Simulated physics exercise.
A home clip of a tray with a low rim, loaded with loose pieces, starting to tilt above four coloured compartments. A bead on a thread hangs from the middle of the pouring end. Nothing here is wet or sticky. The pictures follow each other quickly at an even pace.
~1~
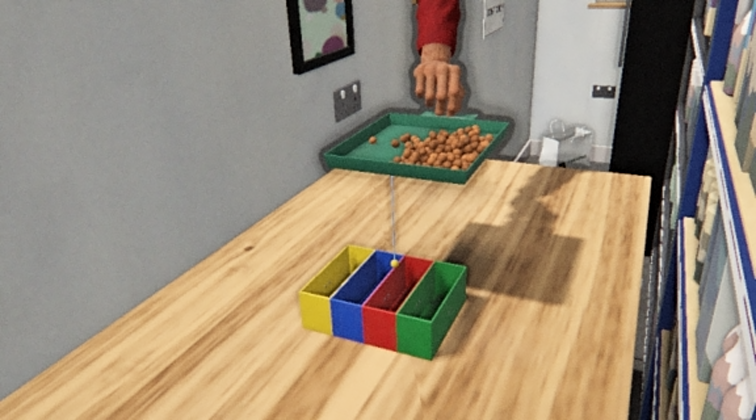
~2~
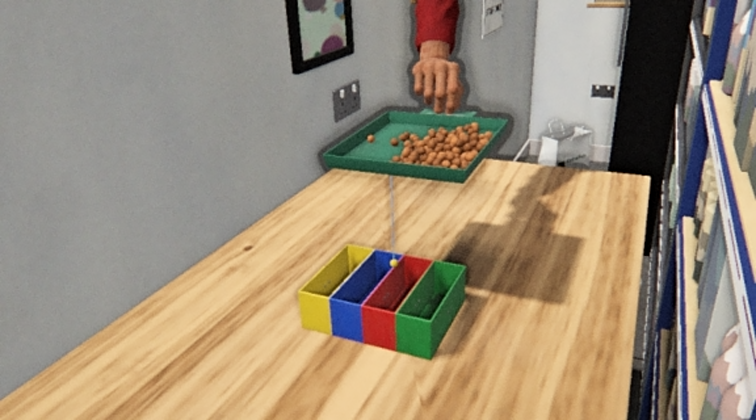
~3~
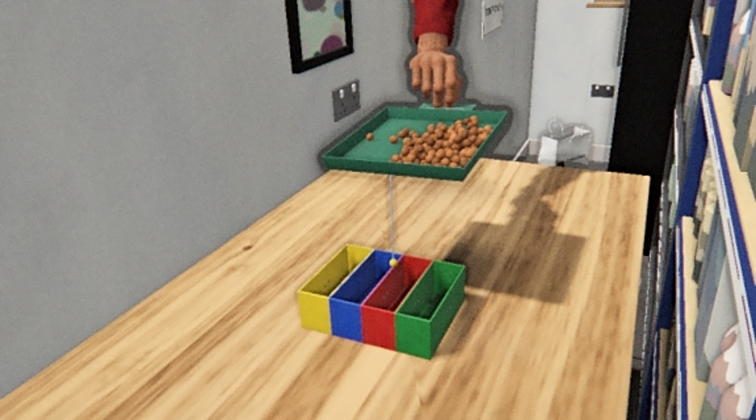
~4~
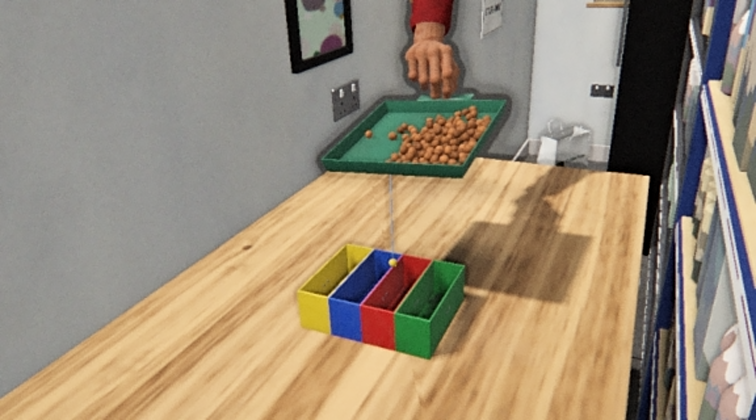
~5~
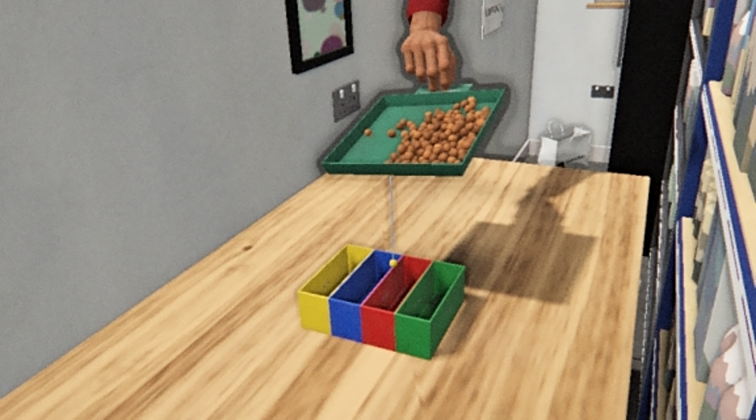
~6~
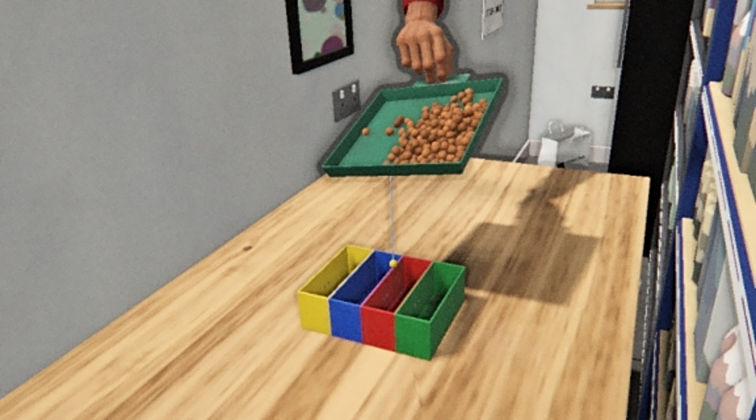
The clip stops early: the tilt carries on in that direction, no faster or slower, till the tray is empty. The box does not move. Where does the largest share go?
The yellow one ends fullest.
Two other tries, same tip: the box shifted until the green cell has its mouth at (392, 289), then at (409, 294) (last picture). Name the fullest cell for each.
In turn: The blue one; the yellow one.
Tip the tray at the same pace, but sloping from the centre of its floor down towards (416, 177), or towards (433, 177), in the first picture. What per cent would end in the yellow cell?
Near 0 % and 0 %.
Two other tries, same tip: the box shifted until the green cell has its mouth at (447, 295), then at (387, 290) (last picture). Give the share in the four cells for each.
Near 40 % and 100 %.
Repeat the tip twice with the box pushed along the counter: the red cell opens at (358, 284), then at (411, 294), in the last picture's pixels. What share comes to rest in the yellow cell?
In turn 30 and 30 in a hundred.
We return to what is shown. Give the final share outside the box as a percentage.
It comes to 30 per cent or so.
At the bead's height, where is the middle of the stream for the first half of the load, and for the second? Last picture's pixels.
Around (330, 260) and then (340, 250).
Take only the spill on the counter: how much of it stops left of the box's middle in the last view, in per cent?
Roughly 100 in a hundred.
Shortly afterwards, tray tipped steeply; all but a few on the tray; only a few in the yellow cell; a little falling or outside the box.
Next, tray tipped past a quarter turn; near a third on the tray; near a quarter in the yellow cell; a little in the blue cell; only a few in the green cell; only a few in the red cell; near a third falling or outside the box.
Some moments later, tray tipped past a quarter turn; near half in the yellow cell; near a quarter in the blue cell; only a few in the red cell; only a few in the green cell; near a third falling or outside the box.
In the end, tray tipped past a quarter turn; near half in the yellow cell; near a quarter in the blue cell; only a few in the red cell; only a few in the green cell; near a third outside the box.
